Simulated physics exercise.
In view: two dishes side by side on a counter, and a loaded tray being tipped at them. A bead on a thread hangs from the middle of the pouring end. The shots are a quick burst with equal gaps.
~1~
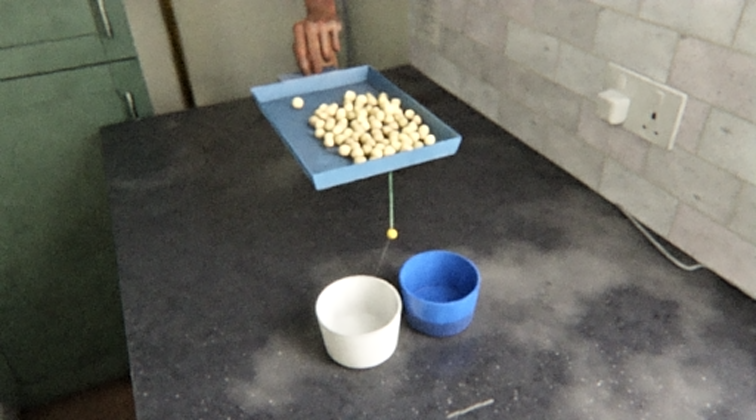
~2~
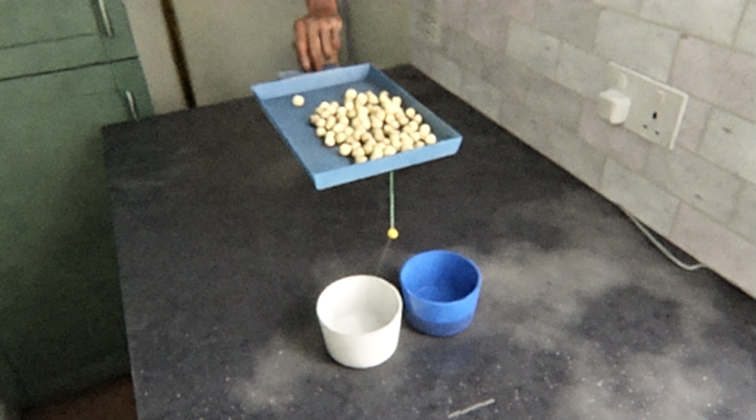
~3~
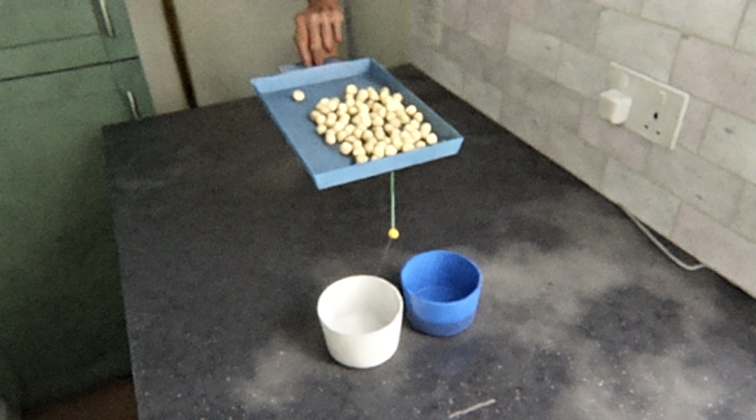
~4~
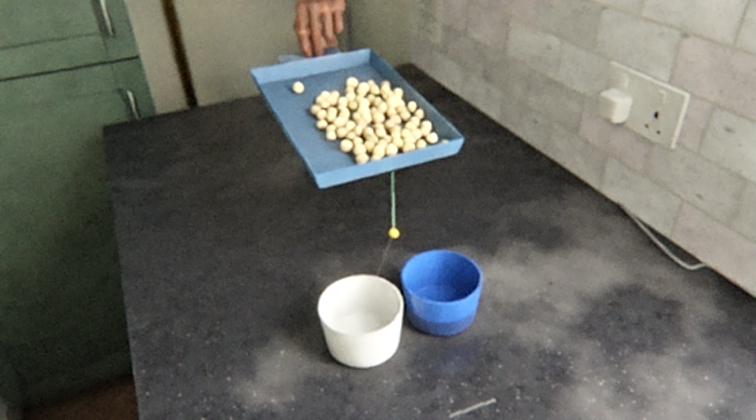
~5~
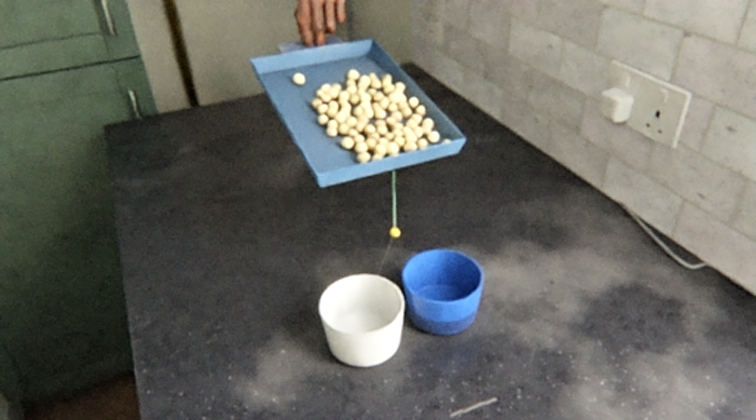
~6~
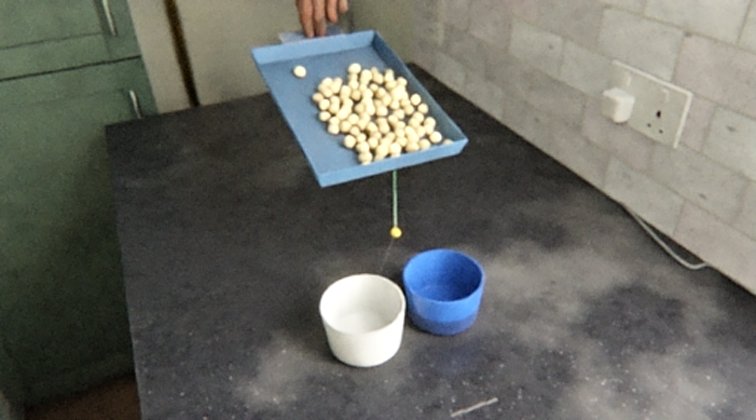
A blue tray loaded with pale round nuts, one lying apart near the far left corner, is held by a hand above a dark speckled counter, seen from slightly above. Below are a white dish at left and a blue one at right, near a yellow bead hanging on a green thread, with green cupboards and pale wall tiles beyond. The hand slowly raises the tray's far end, tilting it slightly towards the viewer, while the dishes stay put.
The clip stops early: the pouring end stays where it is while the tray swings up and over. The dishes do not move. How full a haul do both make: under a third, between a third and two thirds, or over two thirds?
Together they catch between a third and two thirds.
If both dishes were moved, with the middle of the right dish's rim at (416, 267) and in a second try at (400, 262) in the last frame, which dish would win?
One: The right-hand dish. Two: The right-hand dish.
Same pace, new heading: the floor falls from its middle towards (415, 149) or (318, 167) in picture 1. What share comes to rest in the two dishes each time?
Roughly 10 per cent, and 0 per cent.
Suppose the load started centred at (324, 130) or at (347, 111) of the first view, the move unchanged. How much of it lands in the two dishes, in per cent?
About 60 and 60 per cent.
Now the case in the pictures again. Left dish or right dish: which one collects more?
More ends in the right-hand dish.
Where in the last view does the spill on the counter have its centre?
Around (486, 284).
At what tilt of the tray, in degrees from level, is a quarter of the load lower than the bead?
At some 100 degrees.
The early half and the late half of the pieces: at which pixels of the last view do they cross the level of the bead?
The first part at (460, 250); the rest at (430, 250).
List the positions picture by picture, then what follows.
The first frame shows corners of the pouring end near (315, 172) and (456, 136), level; middle of the load near (365, 126), macadamia nuts; left dish near (376, 347); right dish near (459, 316); bead on its thread near (392, 234).
The second frame shows corners of the pouring end near (316, 172) and (457, 136), level; middle of the load near (365, 124).
The third frame shows corners of the pouring end near (317, 172) and (458, 137), tipped barely, level across its low end; middle of the load near (366, 122).
The fourth frame shows corners of the pouring end near (318, 172) and (459, 137), tipped a little, level across its low end; middle of the load near (367, 118).
The fifth frame shows corners of the pouring end near (320, 172) and (461, 137), tipped a little, level across its low end; middle of the load near (368, 113).
The sixth frame shows corners of the pouring end near (321, 172) and (462, 138), tipped a little, level across its low end; middle of the load near (370, 110); left dish near (380, 346); right dish near (463, 315).
Shortly afterwards, tray tipped steeply; the whole lot on the tray.
Next, tray tipped right over; all but a few on the tray; a little in the air.
Some moments later, tray tipped past a quarter turn; a little in the left dish; near half in the right dish; near half outside both.
In the end, tray tipped past a quarter turn; a little in the left dish; near half in the right dish; near half outside both.
